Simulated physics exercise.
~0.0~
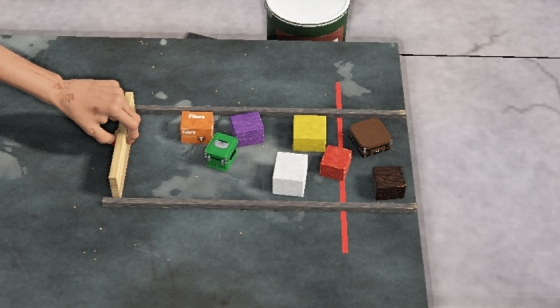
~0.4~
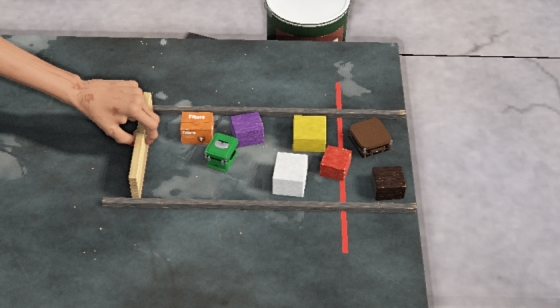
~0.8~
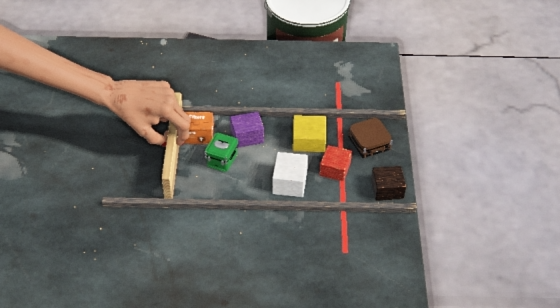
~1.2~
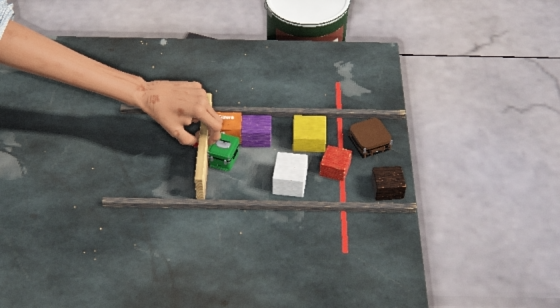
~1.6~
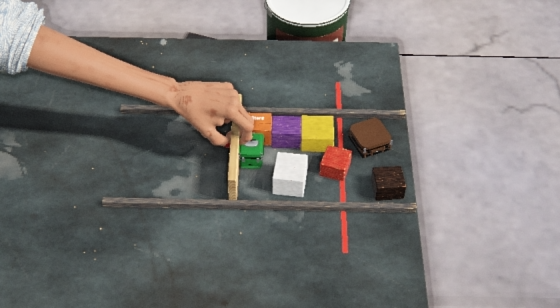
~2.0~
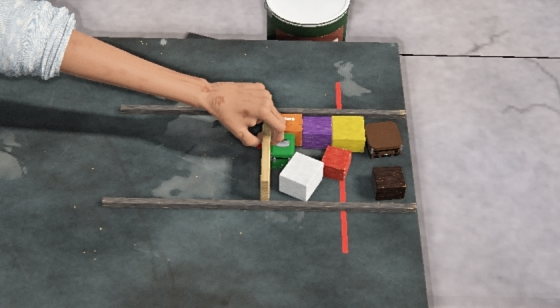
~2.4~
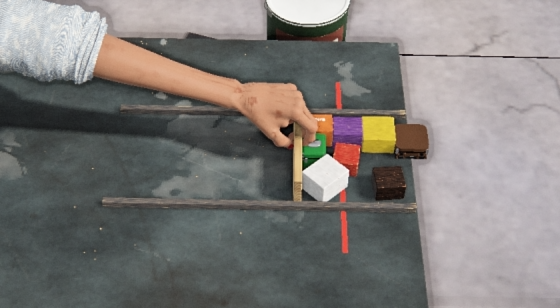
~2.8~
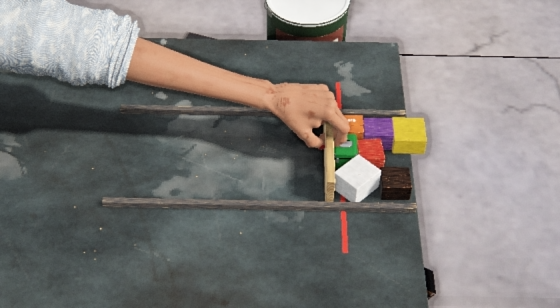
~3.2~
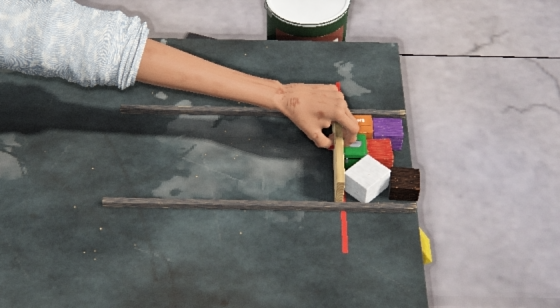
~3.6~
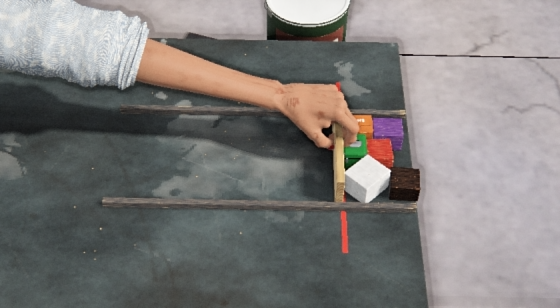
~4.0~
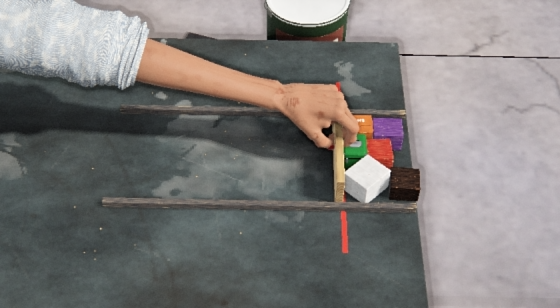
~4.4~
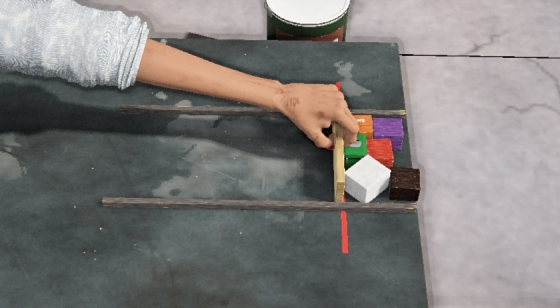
On a dark tabletop, a hand pushing a wooden board right to a red line, sending brown and yellow blocks over the edge.
